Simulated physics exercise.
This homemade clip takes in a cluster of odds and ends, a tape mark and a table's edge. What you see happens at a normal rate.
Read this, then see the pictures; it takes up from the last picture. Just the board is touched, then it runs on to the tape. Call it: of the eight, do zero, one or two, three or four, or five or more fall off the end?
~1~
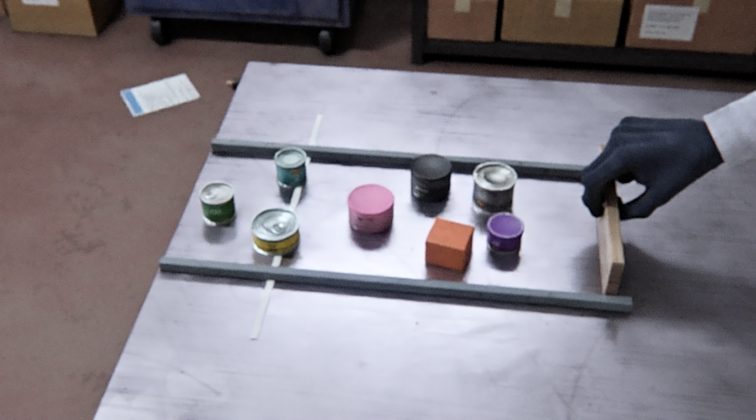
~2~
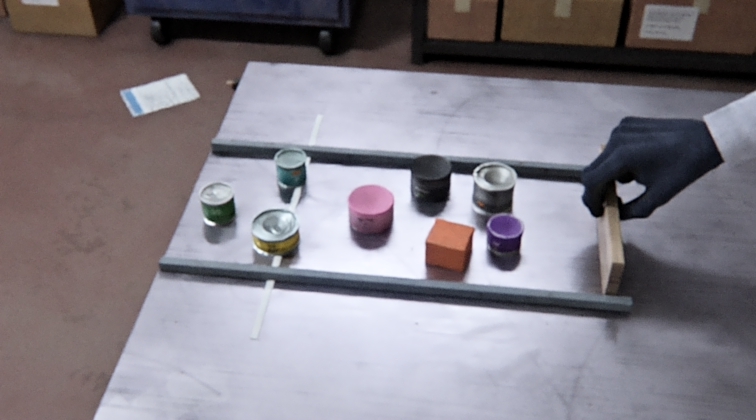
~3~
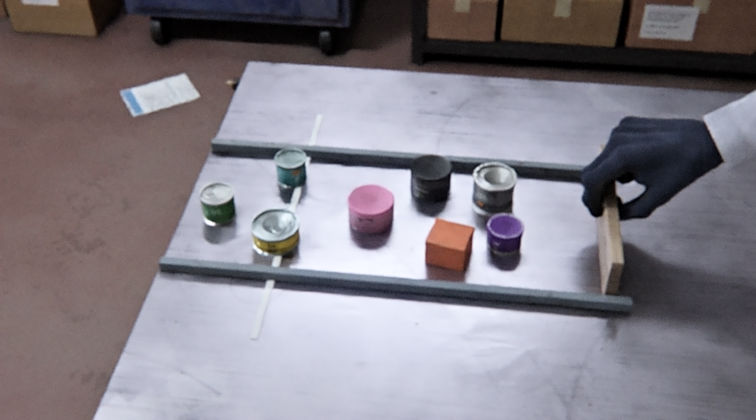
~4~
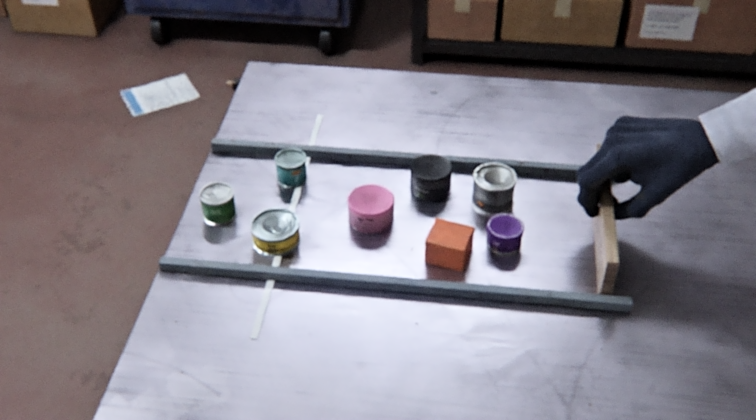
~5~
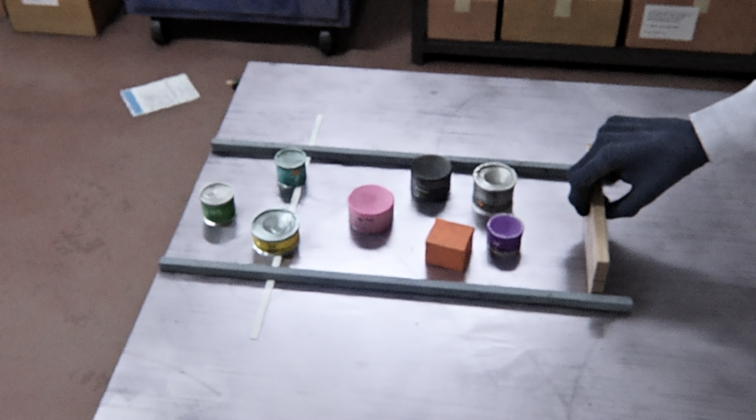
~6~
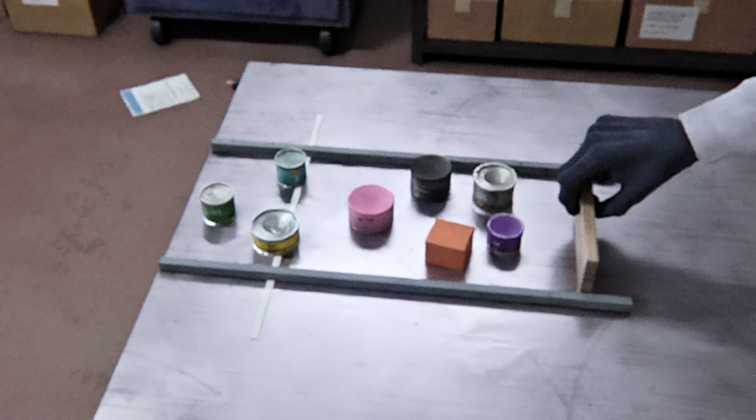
Zero fall off.
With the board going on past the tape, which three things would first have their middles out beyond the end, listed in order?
Earliest first: The green pot, then the yellow tin, then the pink tub.
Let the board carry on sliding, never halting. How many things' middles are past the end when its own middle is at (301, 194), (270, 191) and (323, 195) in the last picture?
0; 1; 0.
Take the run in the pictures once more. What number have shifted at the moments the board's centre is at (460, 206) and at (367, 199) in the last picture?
That makes 4 at the first spot and 5 at the second.
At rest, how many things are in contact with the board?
4.
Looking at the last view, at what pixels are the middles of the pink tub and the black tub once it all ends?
Approximately (236, 200) for one, approximately (284, 159) for the other.
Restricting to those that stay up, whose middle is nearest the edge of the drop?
The green pot winds up nearest.
Soon after, none off yet; green pot at rest near (218, 204); turquoise tin at rest near (291, 168); yellow tin at rest near (276, 232).
In the end, the number that fall off is zero.
